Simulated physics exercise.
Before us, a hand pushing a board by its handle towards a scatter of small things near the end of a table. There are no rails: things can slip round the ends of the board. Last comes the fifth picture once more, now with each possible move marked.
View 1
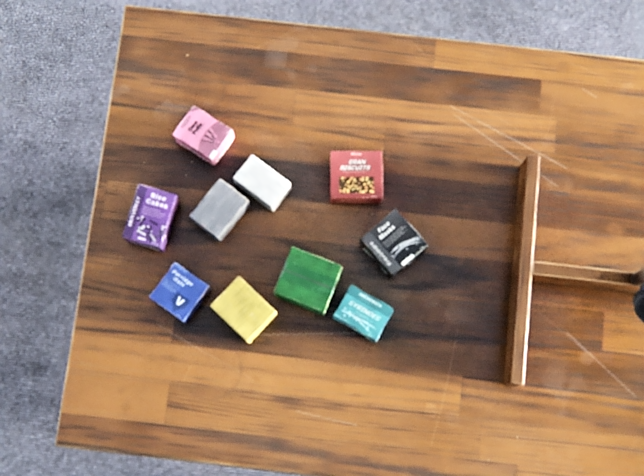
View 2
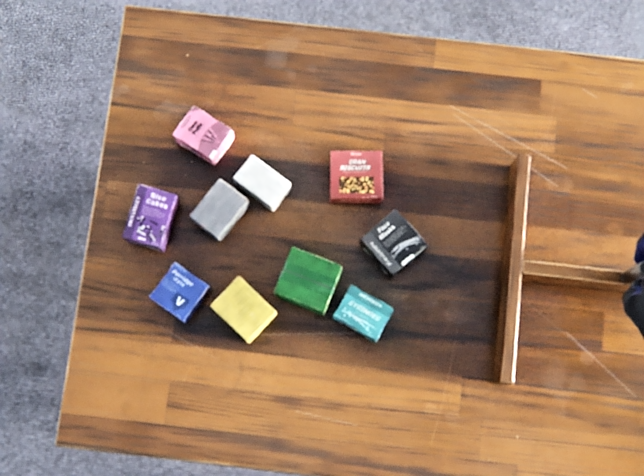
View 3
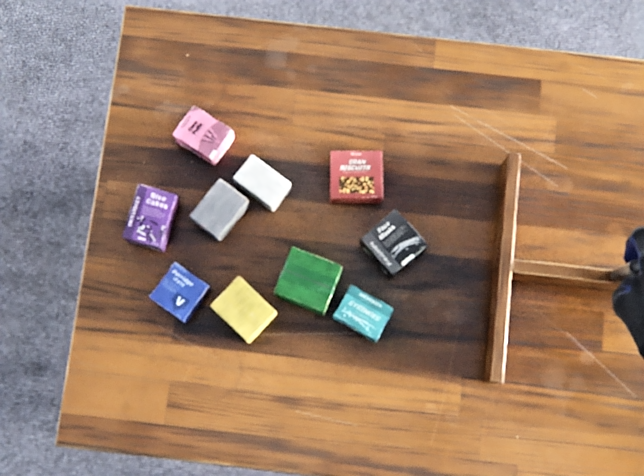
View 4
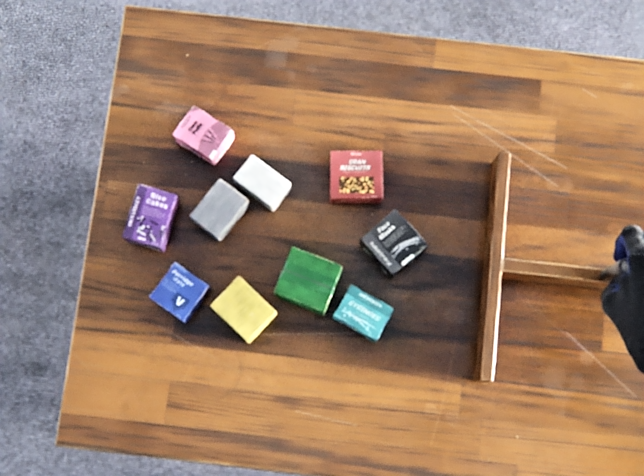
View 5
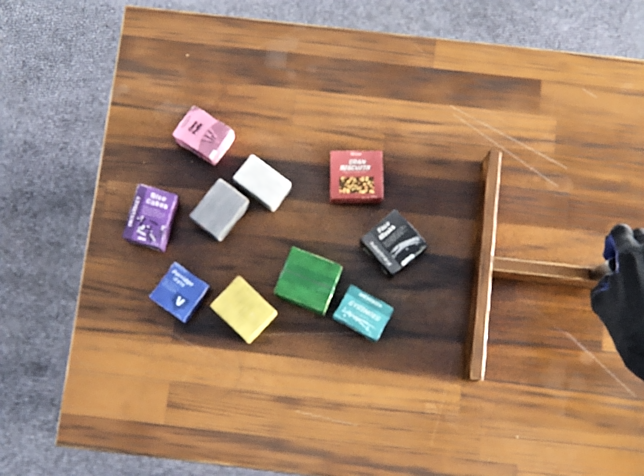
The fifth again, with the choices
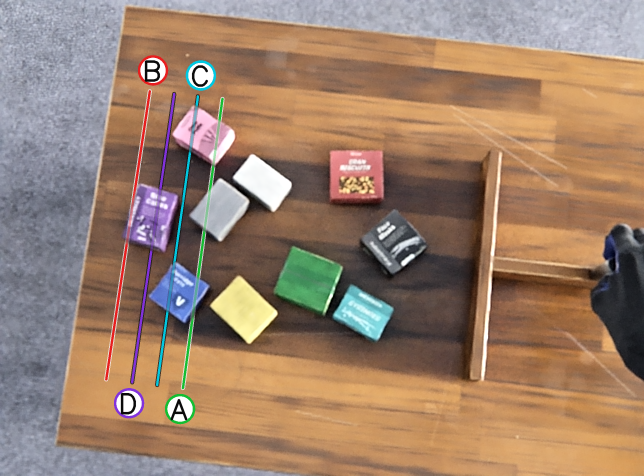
The clip opens on small coloured boxes and blocks scattered across a wooden tabletop, with a T-shaped wooden board standing to their right. A dark-gloved hand at the right edge pushes the board's handle, and the board slides slightly left in small steps, leaving a gap before the unmoving items.
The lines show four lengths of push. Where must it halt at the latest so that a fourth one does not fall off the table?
It can go as far as C.
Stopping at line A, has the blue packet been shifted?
By then, yes.
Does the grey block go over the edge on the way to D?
Yes.
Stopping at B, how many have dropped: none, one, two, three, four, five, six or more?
By then, six or more.
On the copy, A at (203, 239); B at (129, 231); C at (178, 237); D at (154, 234).
On C. First, board (375, 250); turquoise box (332, 314); red packet (349, 176).
Then, board (264, 238); purple packet (135, 217); blue packet (135, 280).
Finally, board (178, 229); blue packet over the edge; purple packet over the edge; two fallen.
By contrast, A is within the limit but short; B drops six; D drops five.
